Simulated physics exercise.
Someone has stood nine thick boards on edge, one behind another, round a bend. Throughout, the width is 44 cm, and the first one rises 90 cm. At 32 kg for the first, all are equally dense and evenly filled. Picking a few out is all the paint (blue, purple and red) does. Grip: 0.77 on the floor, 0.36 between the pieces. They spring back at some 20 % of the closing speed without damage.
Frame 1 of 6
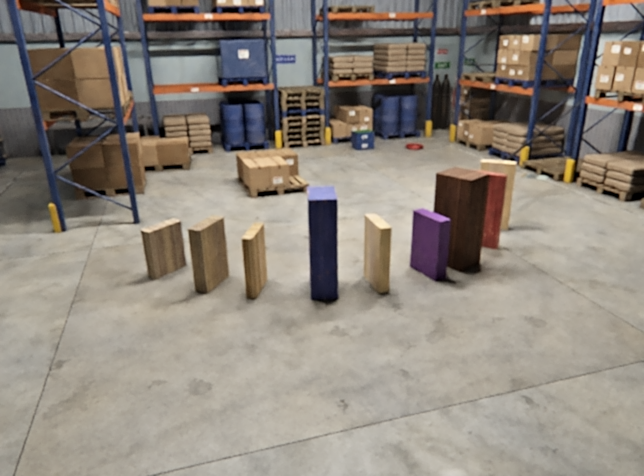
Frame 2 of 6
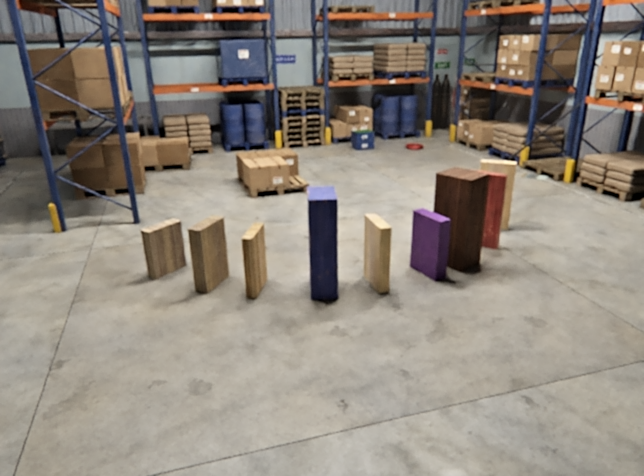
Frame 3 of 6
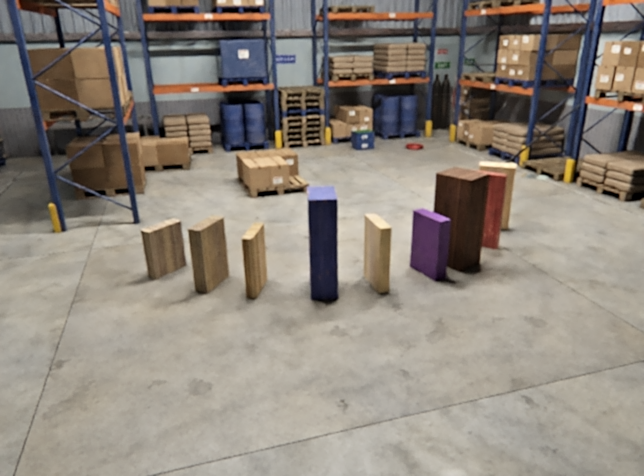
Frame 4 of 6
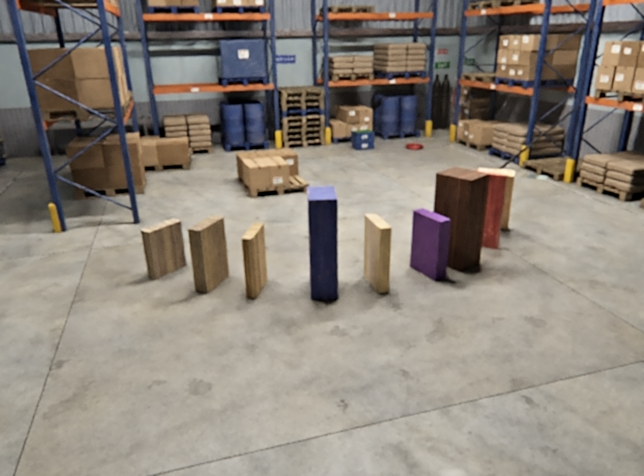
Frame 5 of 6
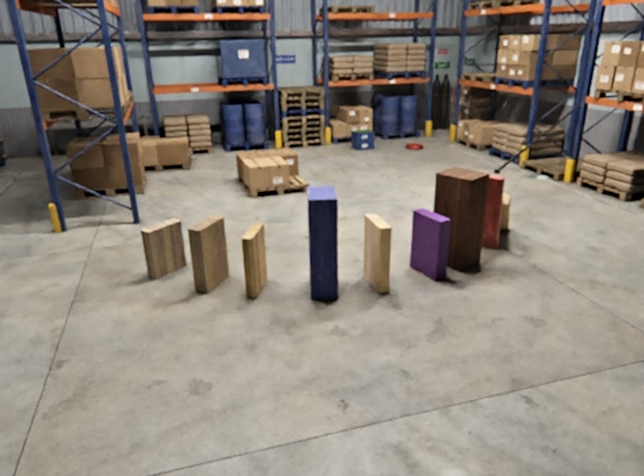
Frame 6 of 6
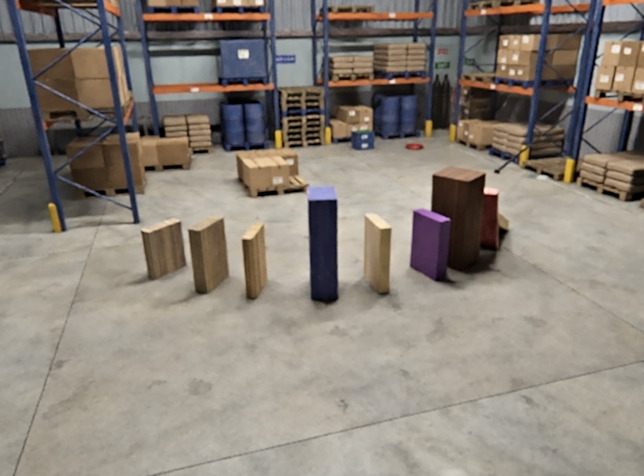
Warehouse floor with a curved row of upright boards, the far-right pale one toppling and the red one beside it then leaning.
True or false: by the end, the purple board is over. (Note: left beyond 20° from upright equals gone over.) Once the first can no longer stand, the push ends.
False; the purple board holds its place.
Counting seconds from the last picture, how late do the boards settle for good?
0.0 s, give or take.
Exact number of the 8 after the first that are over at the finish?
That makes 1.
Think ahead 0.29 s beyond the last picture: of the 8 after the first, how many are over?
I count 1 at that moment.
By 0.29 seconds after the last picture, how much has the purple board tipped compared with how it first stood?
Near 0 degrees from how it began.
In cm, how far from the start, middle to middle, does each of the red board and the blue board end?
Moved: Red 20, blue 0.
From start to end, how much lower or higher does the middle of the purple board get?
It finishes some 0 cm lower than at the start.
Then, 0.06 s after the last picture, 1 of the 8 other boards over; purple board unmoved; red board leaning 29°.
At rest, 1 of the 8 other boards over; purple board unmoved; red board leaning 29°; blue board unmoved. Seven left standing. As the last picture would show them, middles, purple board near (429, 244), red board near (479, 218).
